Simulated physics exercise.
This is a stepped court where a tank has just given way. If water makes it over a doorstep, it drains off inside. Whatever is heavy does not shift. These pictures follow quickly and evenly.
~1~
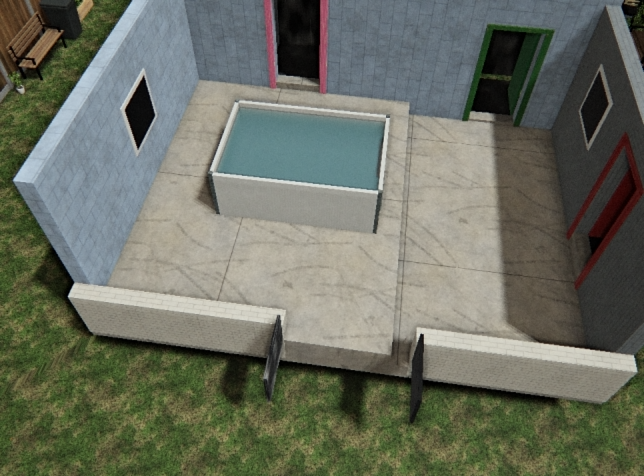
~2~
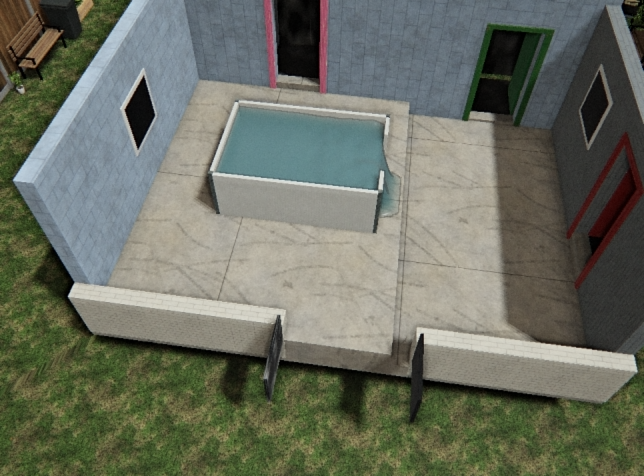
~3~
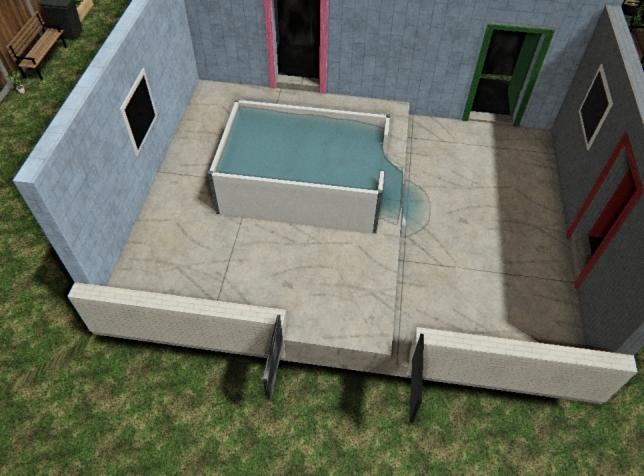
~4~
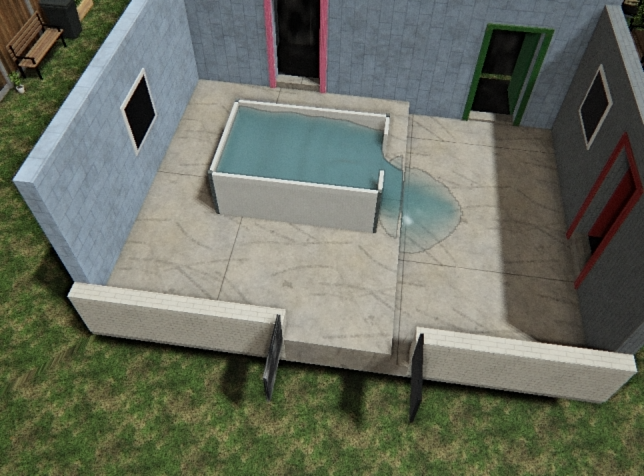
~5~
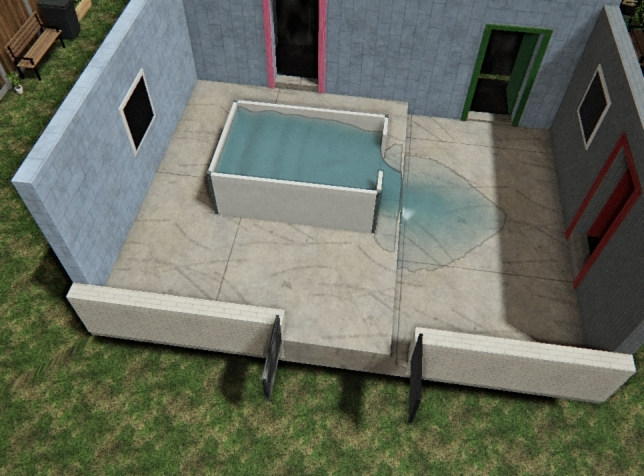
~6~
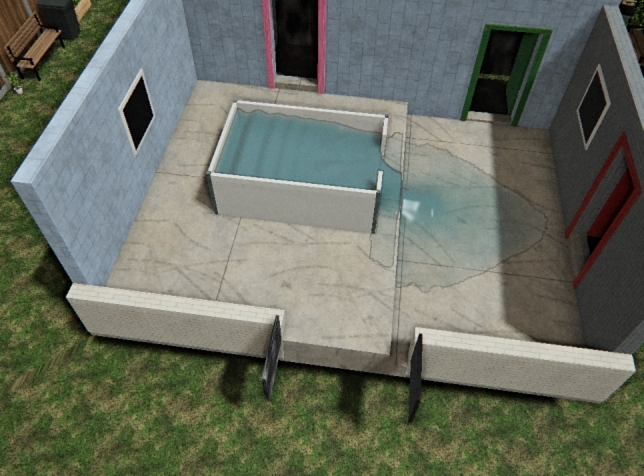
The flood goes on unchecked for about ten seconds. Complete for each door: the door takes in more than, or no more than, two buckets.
Completed: The red door takes in more than two buckets; the green door takes in more than two buckets; the pink door takes in no more than two buckets.
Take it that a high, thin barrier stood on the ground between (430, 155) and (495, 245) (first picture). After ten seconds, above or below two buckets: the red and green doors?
Red: Falls short; green: Overshoots.
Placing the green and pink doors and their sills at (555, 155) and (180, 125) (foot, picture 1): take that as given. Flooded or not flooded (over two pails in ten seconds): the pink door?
Well, the pink door comes in low.
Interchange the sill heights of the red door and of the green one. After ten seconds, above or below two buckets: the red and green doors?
Red: Tops the threshold; green: Remains below the threshold.
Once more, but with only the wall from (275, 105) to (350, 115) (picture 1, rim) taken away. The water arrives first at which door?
The one in pink.
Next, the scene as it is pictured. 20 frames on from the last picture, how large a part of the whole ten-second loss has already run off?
It comes to around 25 per cent.
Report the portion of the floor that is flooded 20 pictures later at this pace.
Around 45 percent.
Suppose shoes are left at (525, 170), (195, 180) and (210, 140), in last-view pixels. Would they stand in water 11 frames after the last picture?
First spot inundated, second not wet, third not wet.
A moment on, water covers 35 % of the floor; the red door under two buckets in, the green door not reached, the pink door not reached.
Next, water covers 40 % of the floor; the red door over two buckets in, the green door under two buckets in, the pink door not reached.
Then, water covers 45 % of the floor; the red door far over two buckets in, the green door over two buckets in, the pink door not reached.
Later, water covers 45 % of the floor; the red door far over two buckets in, the green door far over two buckets in, the pink door not reached.
In the end, water covers 45 % of the floor; the red door far over two buckets in, the green door far over two buckets in, the pink door not reached.
